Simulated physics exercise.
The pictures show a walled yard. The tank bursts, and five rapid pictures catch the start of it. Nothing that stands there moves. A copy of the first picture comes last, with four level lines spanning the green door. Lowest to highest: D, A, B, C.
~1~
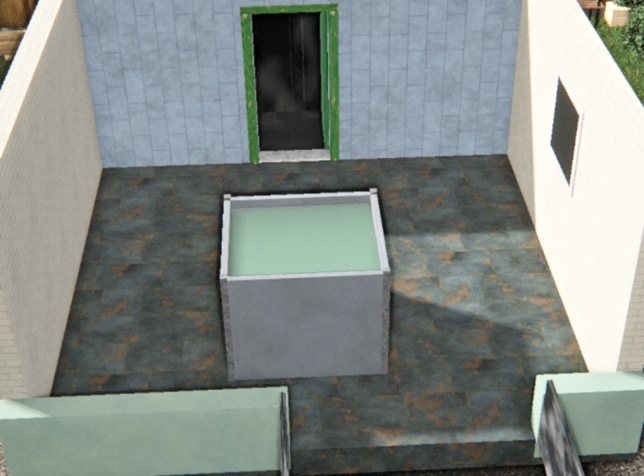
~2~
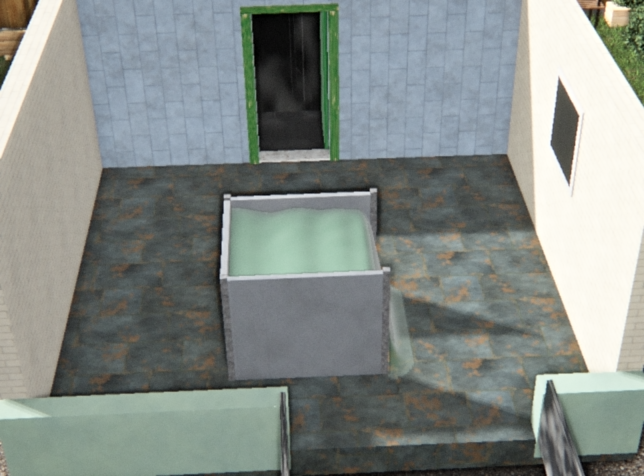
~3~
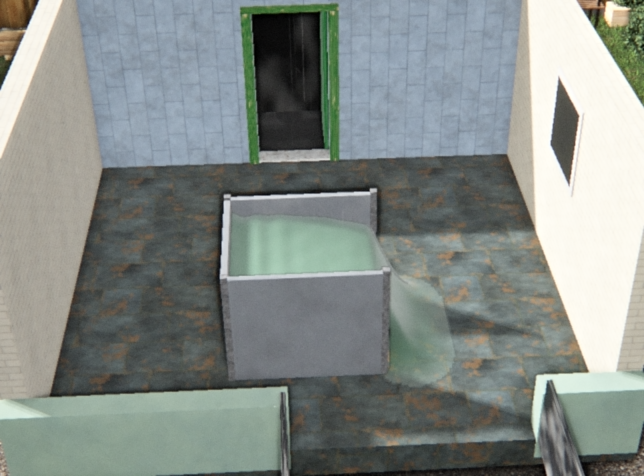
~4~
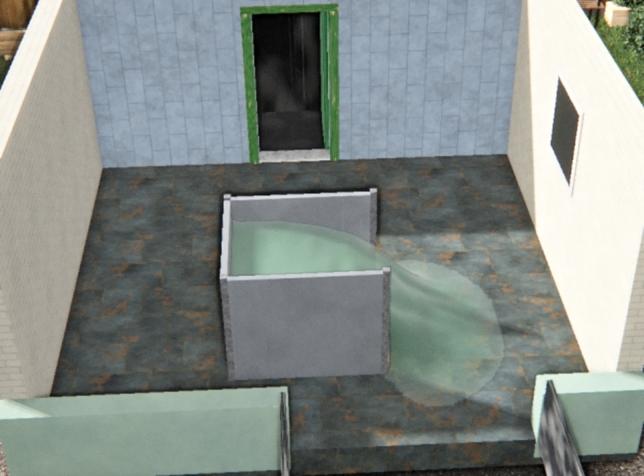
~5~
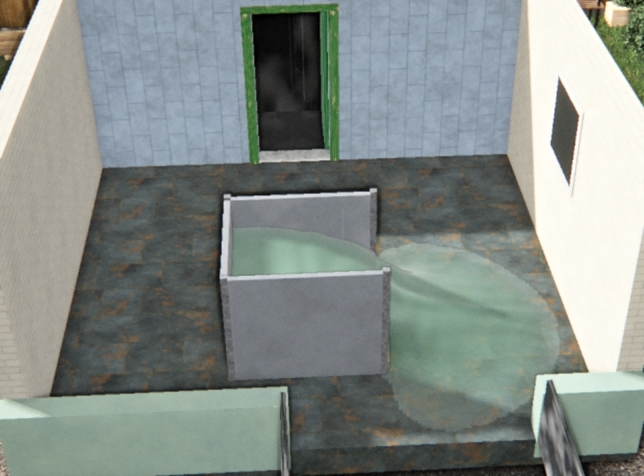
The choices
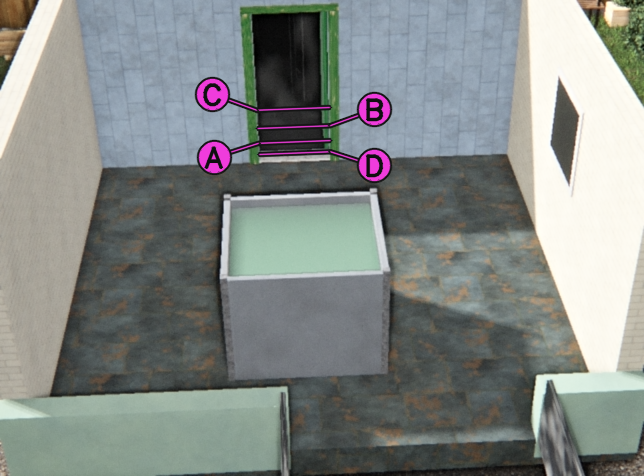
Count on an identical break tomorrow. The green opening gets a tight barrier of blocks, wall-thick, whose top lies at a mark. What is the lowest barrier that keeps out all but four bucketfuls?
D is the one.
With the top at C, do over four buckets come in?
No, not at all.
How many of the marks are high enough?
All four.
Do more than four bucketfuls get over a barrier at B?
No, that is safe.
In magenta, A at (294, 141); B at (294, 127); C at (293, 108); D at (294, 153); from the bottom up D, A, B, C.
With A, nothing gets over.
With B, nothing gets over.
With C, nothing gets over.
With D, nothing gets over.
